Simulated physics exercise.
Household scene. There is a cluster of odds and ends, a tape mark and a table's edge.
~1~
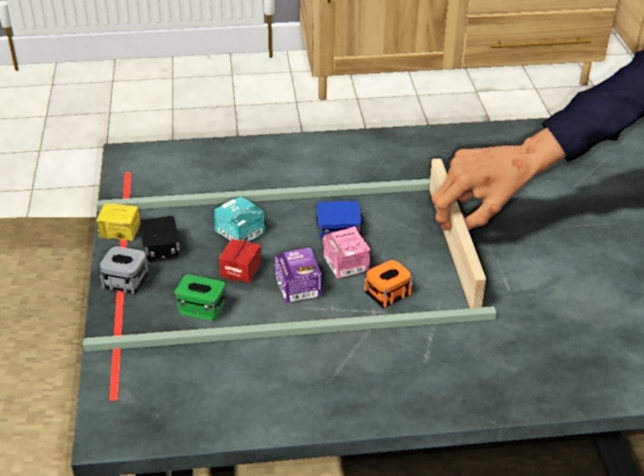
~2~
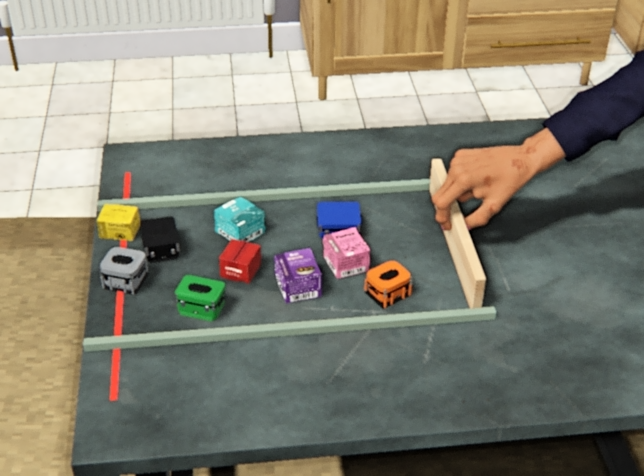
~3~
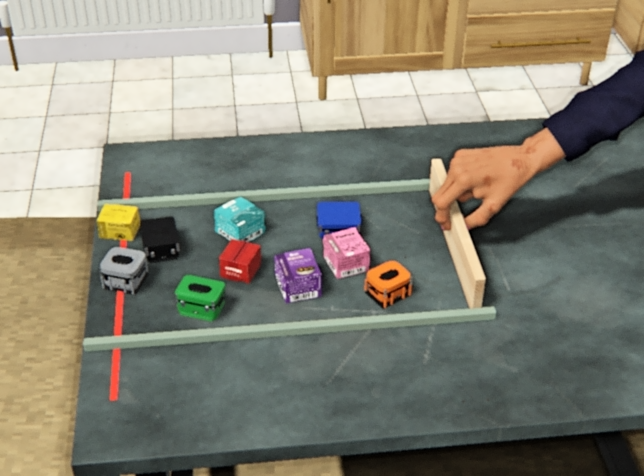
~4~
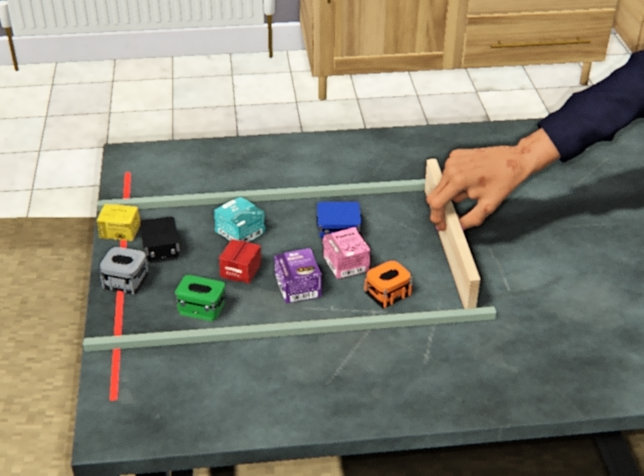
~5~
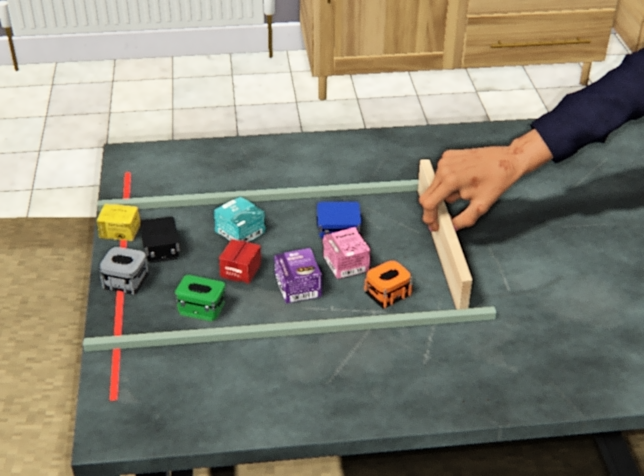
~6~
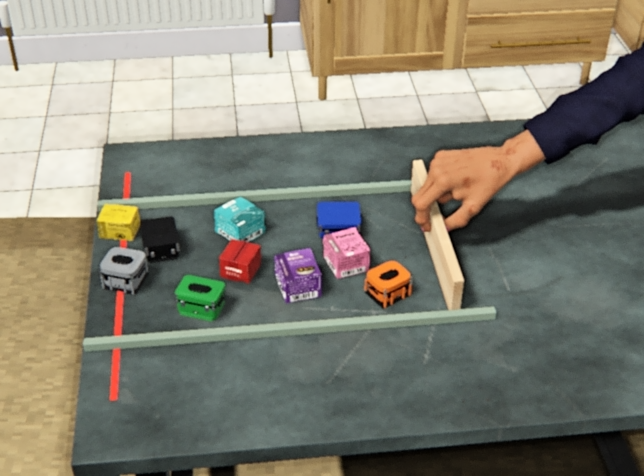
At first, a hand holds a wooden board still at the right end of two pale green rails on a dark tabletop, with colourful little boxes and cases scattered between it and a red tape line. Then the hand slides the board slightly left, while the objects stay put.
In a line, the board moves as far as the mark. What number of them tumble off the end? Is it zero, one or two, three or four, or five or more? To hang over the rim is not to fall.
It will be five or more.
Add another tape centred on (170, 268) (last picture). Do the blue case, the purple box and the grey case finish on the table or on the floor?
The blue case? It is safe. The purple box? It is safe. The grey case? It does not stay.
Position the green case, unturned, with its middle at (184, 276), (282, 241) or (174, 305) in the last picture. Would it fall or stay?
Lab note - green case, per position: Is gone; is gone; is gone.
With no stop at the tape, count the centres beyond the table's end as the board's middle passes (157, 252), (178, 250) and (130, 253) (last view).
Past the end: 3, 3 and 7.
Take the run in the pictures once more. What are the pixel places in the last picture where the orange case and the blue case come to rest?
Around (99, 299) and around (100, 239).
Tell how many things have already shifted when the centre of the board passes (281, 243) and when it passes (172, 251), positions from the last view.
7 and 10.
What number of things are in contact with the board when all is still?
Number in contact with it: 3.
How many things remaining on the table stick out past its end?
I'd say 3 of them.
Soon after, none off yet; yellow box at rest near (119, 223); grey case at rest near (124, 271); black case at rest near (160, 240).
In the end, the number that fall off is five or more; gone, purple box, turquoise box, red box, green case, black case, grey case and yellow box.
